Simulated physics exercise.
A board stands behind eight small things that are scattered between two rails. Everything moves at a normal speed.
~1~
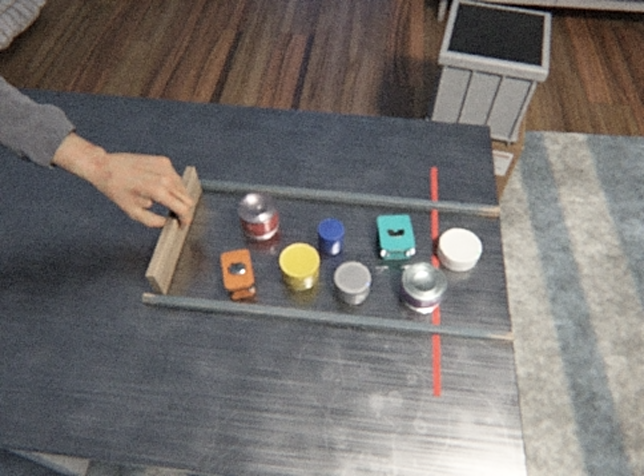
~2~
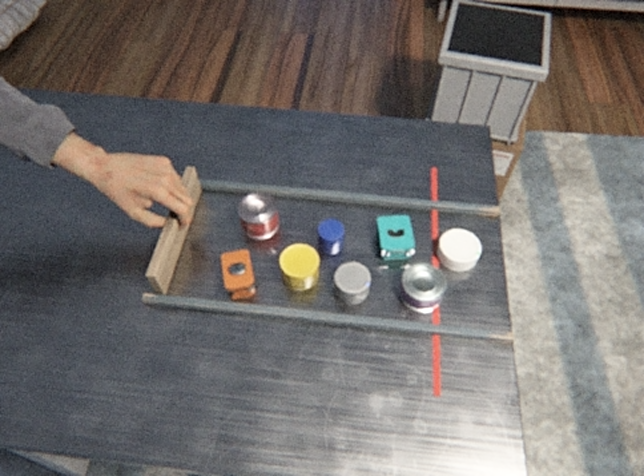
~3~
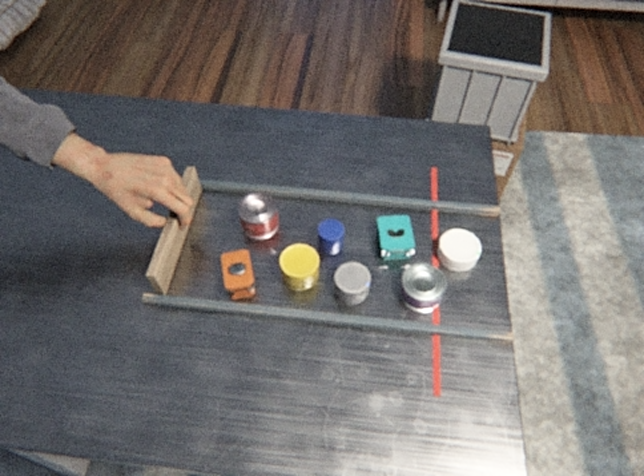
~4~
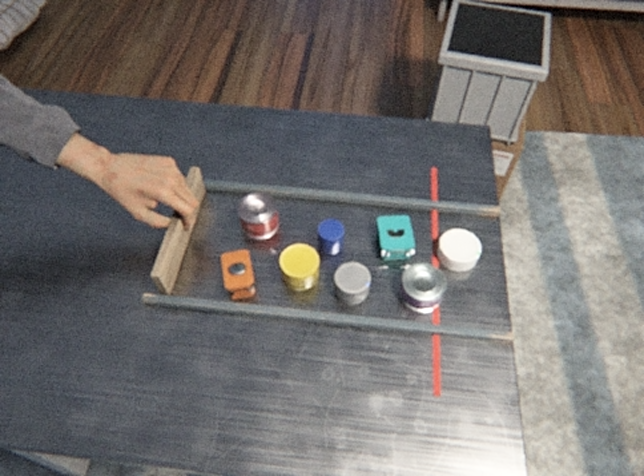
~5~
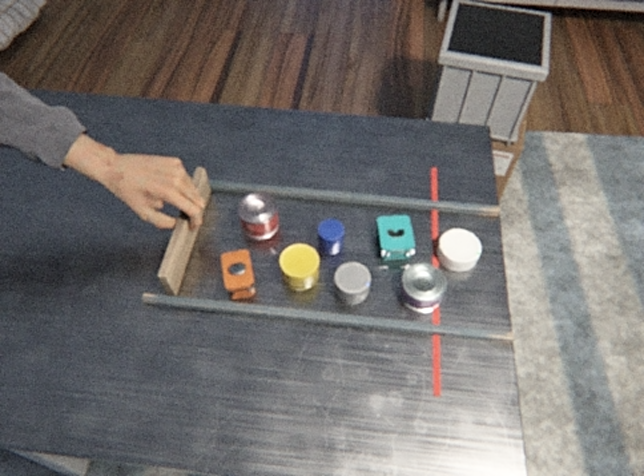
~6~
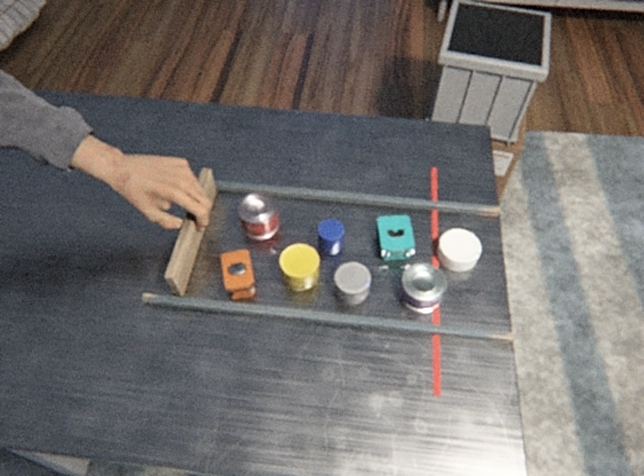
A hand slid a wooden board slightly to the right between two rails on a dark table, while the eight small objects scattered in front of it, around a red strip, stayed still.
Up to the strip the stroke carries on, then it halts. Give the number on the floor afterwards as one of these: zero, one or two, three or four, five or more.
The push is going to clear one or two off the end.
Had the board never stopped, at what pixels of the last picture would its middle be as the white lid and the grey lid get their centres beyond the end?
The middle is at (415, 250) when it's the white lid, and at (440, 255) when it's the grey lid.
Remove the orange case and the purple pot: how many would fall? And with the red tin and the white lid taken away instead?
Try one: 1; try two: 1.
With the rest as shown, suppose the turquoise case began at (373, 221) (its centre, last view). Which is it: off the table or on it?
It remains.
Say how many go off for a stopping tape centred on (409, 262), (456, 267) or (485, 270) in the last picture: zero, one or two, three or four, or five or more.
One after another: One or two; 3 or 4; more than four.
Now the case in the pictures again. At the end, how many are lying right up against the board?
It's touching 3 at the end.
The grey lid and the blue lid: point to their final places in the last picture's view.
Grey lid at about (508, 314), blue lid at about (451, 261).
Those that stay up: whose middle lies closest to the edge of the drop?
The grey lid ends nearest.
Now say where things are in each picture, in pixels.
In the first frame, white lid (459, 250); purple pot (423, 287); turquoise case (395, 238); board (176, 228); tape (436, 265).
In the second frame, purple pot (423, 287); orange case (239, 275).
In the third frame, turquoise case (395, 238); yellow tub (300, 267).
In the fourth frame, white lid (458, 250); grey lid (352, 283).
In the fifth frame, purple pot (423, 287); board (187, 229).
In the sixth frame, white lid (458, 250); purple pot (423, 287); turquoise case (395, 238); board (194, 230); tape (436, 265).
Soon after, none off yet; white lid at rest near (458, 250); purple pot at rest near (423, 287); turquoise case at rest near (395, 238).
In the end, the number that fall off is one or two; gone, purple pot and white lid.
